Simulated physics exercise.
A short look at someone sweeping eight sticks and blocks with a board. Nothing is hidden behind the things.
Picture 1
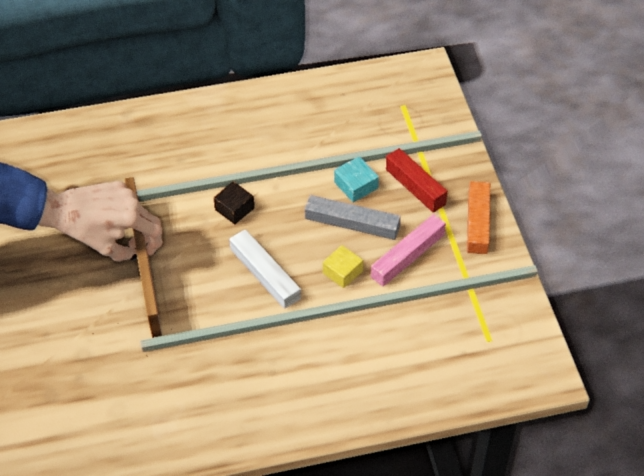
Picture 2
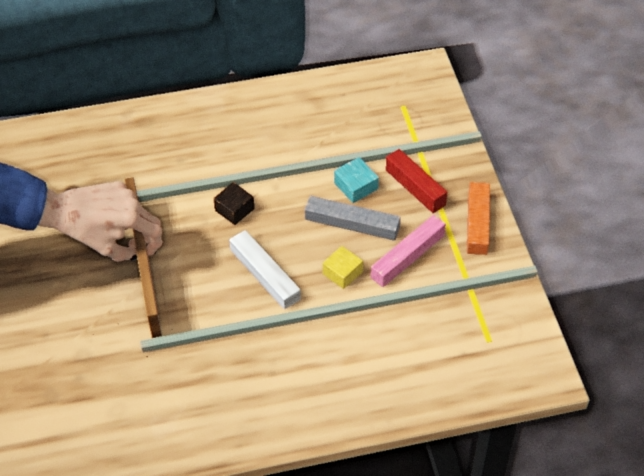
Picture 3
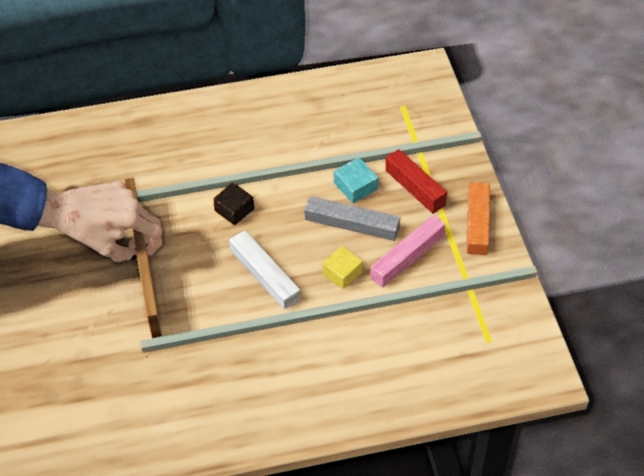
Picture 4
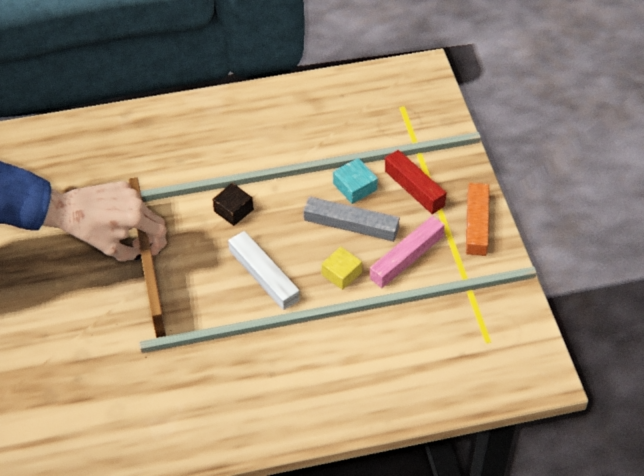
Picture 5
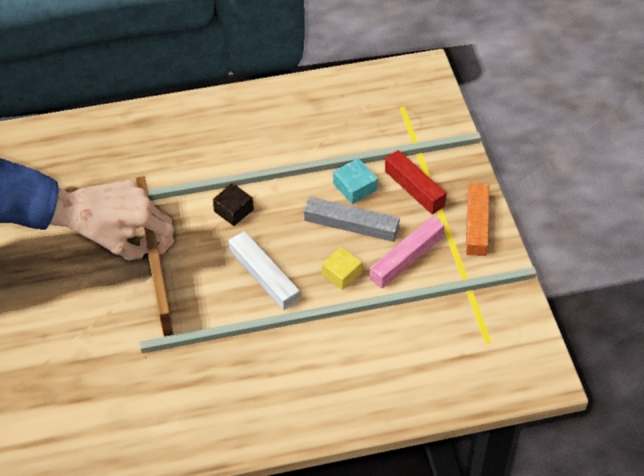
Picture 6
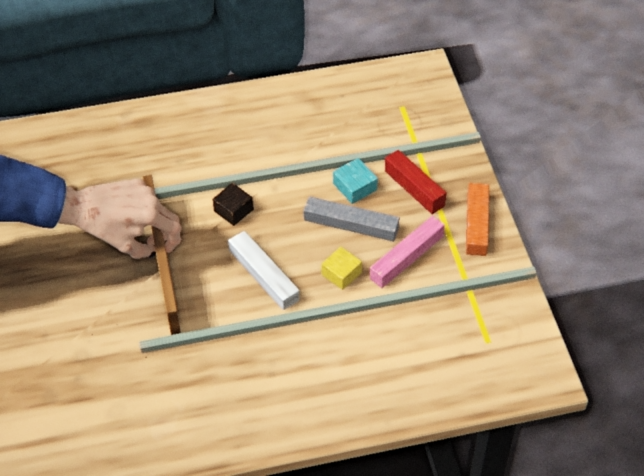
On a wooden table, a hand slides a board slightly right toward scattered coloured blocks.
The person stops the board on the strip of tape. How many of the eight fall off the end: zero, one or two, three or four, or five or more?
The number that fall off is one or two.
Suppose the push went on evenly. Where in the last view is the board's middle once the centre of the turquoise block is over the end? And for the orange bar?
For the turquoise block at (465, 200), for the orange bar at (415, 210).
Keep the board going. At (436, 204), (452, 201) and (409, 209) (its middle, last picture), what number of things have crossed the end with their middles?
Place by place, 1, 3 and 0.
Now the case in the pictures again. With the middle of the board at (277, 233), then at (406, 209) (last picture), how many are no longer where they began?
By then 2, and 8.
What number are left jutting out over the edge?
It comes to 3.
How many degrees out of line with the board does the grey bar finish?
About 35°.
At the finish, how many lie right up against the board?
That makes 2.
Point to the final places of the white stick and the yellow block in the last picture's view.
Near (461, 235) and (489, 240).
A little later, none off yet; orange bar at rest near (478, 219); red bar at rest near (415, 182); pink bar at rest near (408, 252).
Next, none off yet; orange bar at rest near (478, 219); red bar at rest near (415, 182); pink bar shifted a little near (419, 259).
Later still, none off yet; orange bar shifted a little near (507, 213); red bar shifted about its own width near (459, 174); pink bar shifted about its own width near (486, 258).
When it is over, the number that fall off is one or two; down, orange bar.
